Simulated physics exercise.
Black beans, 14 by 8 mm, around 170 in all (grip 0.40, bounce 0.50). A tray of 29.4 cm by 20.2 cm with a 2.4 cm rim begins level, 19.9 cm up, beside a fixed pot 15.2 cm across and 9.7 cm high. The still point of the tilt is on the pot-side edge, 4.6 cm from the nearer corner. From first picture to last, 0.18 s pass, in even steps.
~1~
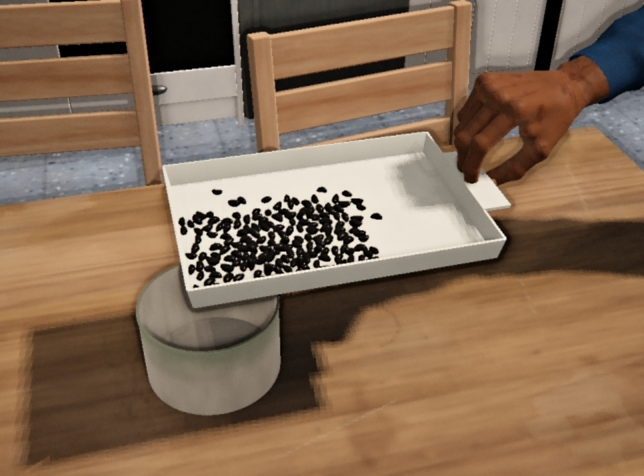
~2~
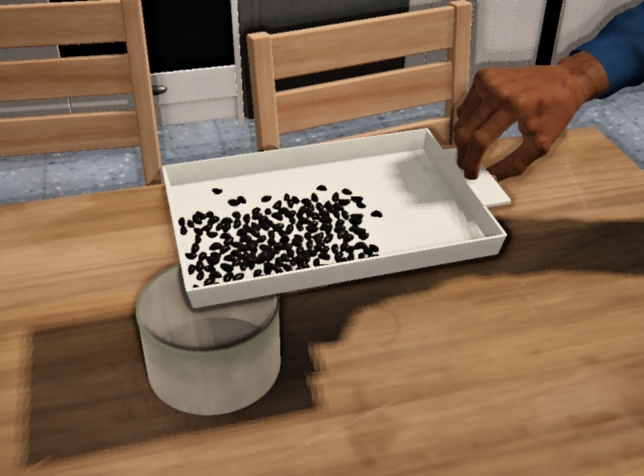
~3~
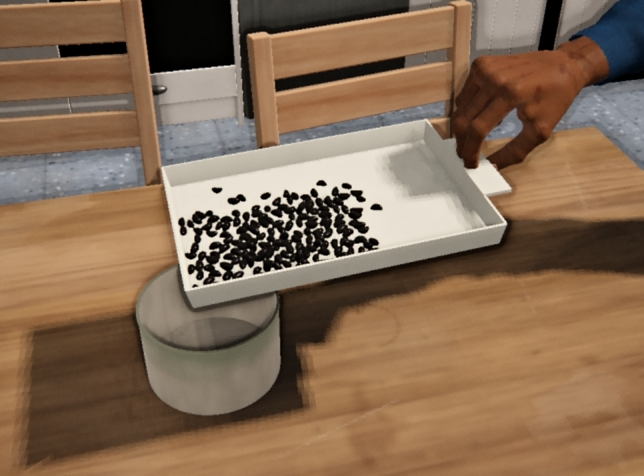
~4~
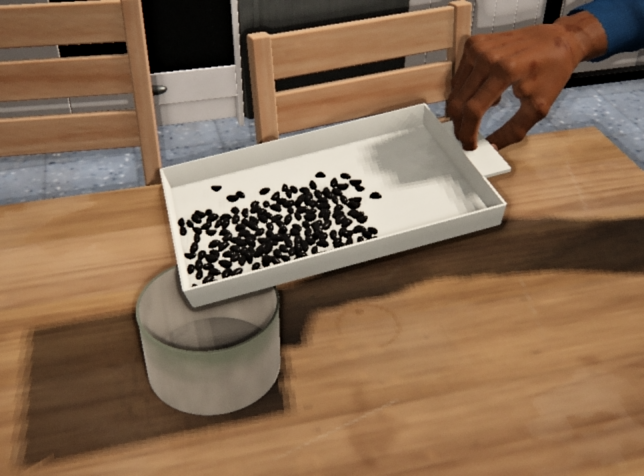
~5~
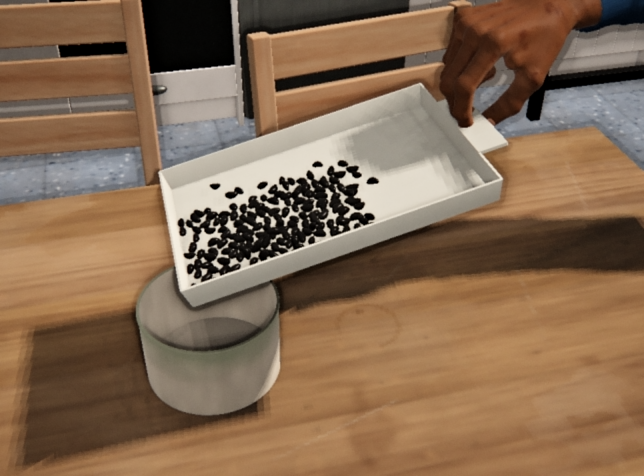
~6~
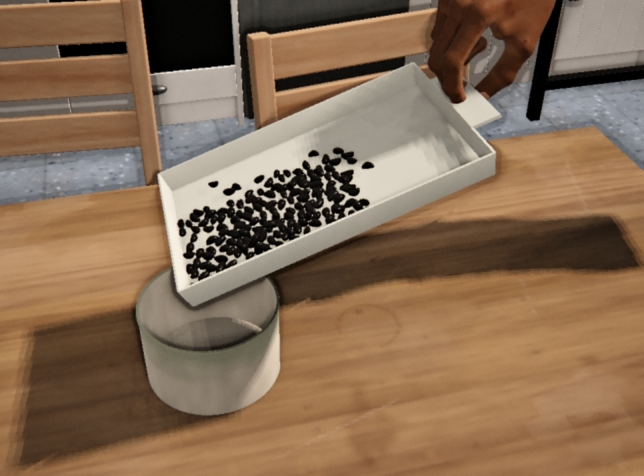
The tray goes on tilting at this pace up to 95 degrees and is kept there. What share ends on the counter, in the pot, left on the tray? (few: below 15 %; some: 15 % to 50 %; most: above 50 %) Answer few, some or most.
On the counter: Most; in the pot: Some; left on the tray: Few.
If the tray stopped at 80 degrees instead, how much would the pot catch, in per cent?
In that case some 10 per cent.
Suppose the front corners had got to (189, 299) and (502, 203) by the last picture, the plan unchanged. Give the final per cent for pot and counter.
Pot 0, counter 100.
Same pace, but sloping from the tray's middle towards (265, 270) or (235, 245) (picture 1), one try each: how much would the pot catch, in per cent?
Some 0 and 0 per cent.
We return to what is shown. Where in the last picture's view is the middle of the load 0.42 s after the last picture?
At about (170, 241).
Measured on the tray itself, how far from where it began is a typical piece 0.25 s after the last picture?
About 4 cm.
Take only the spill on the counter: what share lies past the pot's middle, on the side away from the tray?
Some 100 per cent.
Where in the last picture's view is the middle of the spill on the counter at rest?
At about (80, 381).
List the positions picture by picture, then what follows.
In the first frame, tray tilt 0 degrees, front corners at (192, 287) and (500, 237); middle of the pieces at (285, 241); pot at (208, 302).
In the second frame, tray tilt 1 degrees, front corners at (191, 287) and (500, 233); middle of the pieces at (285, 240).
In the third frame, tray tilt 3 degrees, front corners at (190, 287) and (501, 222), lowest corner left back; middle of the pieces at (285, 236).
In the fourth frame, tray tilt 8 degrees, front corners at (188, 287) and (500, 203), lowest corner left back; middle of the pieces at (283, 230).
In the fifth frame, tray tilt 13 degrees, front corners at (185, 287) and (496, 178), lowest corner left back; middle of the pieces at (280, 223).
In the sixth frame, tray tilt 19 degrees, front corners at (182, 287) and (489, 152), lowest corner left back; middle of the pieces at (276, 216); pot at (208, 302).
Then, 0.25 s after the last picture, tilt 57 degrees; the tray holds 100 %, the pot 0 %.
Then, 0.42 s after the last picture, tilt 83 degrees; the tray holds 90 %, the pot 0 %.
Then, 0.71 s after the last picture, tilt 95 degrees; the tray holds 15 %, the pot 15 %.
In the end, counter 70 %, pot 25 %, tray 5 %.
